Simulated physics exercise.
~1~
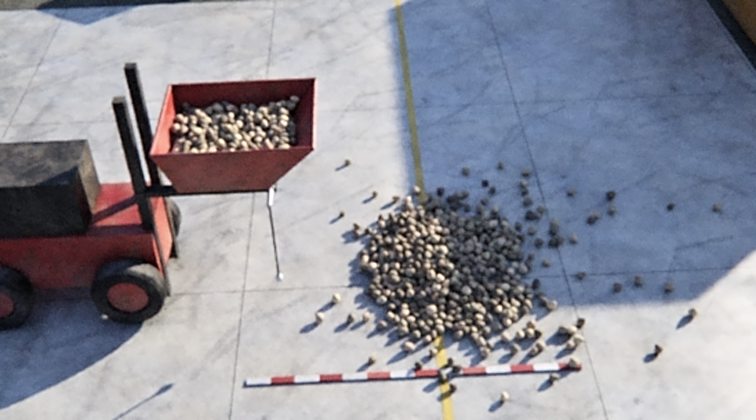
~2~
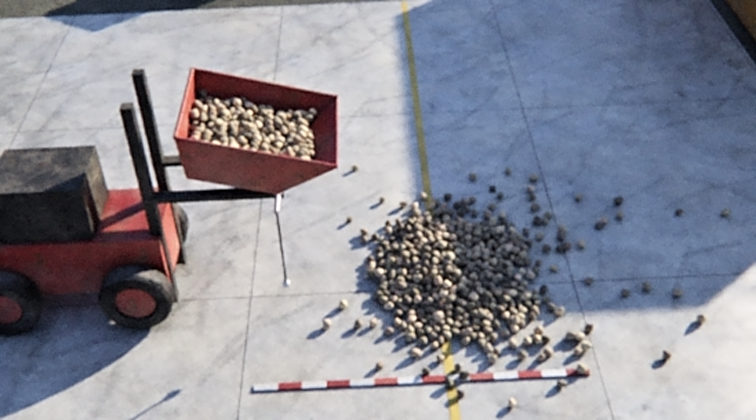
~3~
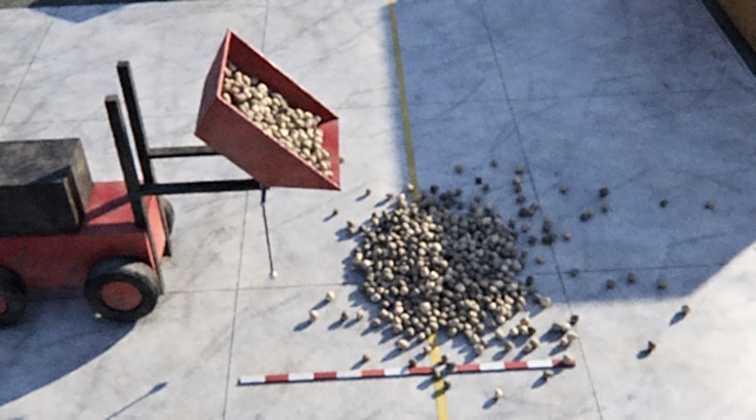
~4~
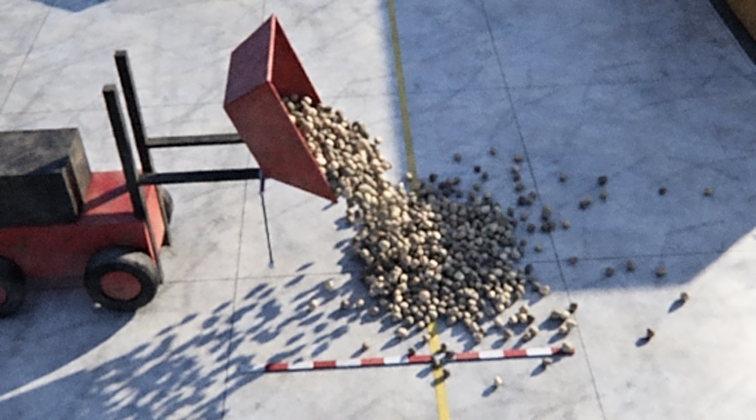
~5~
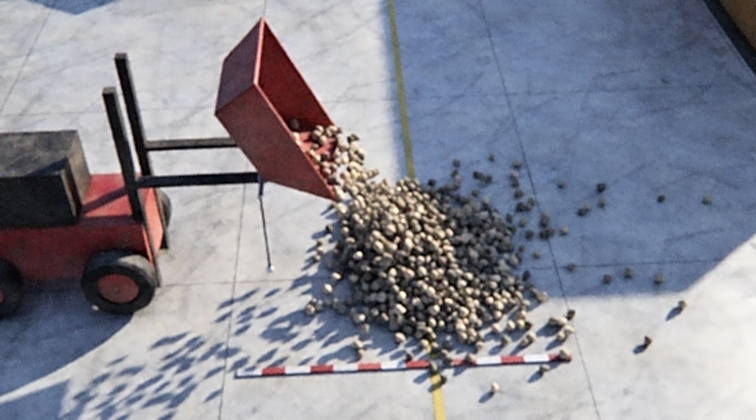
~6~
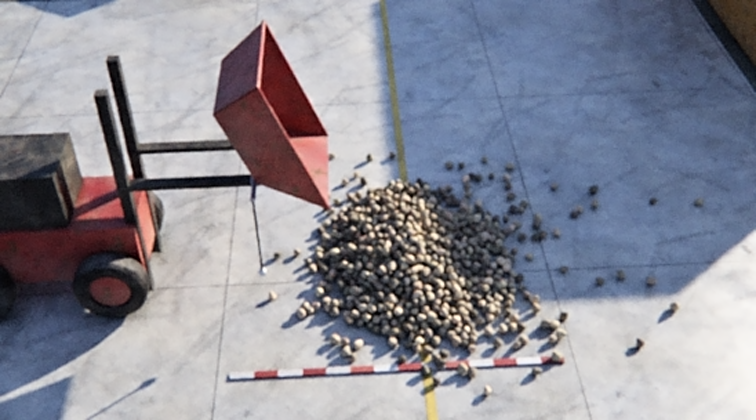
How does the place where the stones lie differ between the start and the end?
At the start the stones are split between the raised red skip and a loose heap on the floor. At the end the skip is empty and they all lie on the floor, most of them in one larger heap across the yellow line, with a few scattered around it.
A red skip full of pale, rounded stones is held up by a red and black forklift at the left, seen from above on a sunlit grey floor. To its right, a loose heap of similar stones lies across a yellow line, behind a red and white striped pole. The skip tips forward to the right, steeper and steeper, until its stones pour over the lip onto the near side of the heap. Still steeply tipped, it rocks slightly back and forward as the last stones leave. It ends empty above a larger, broader heap straddling the line.
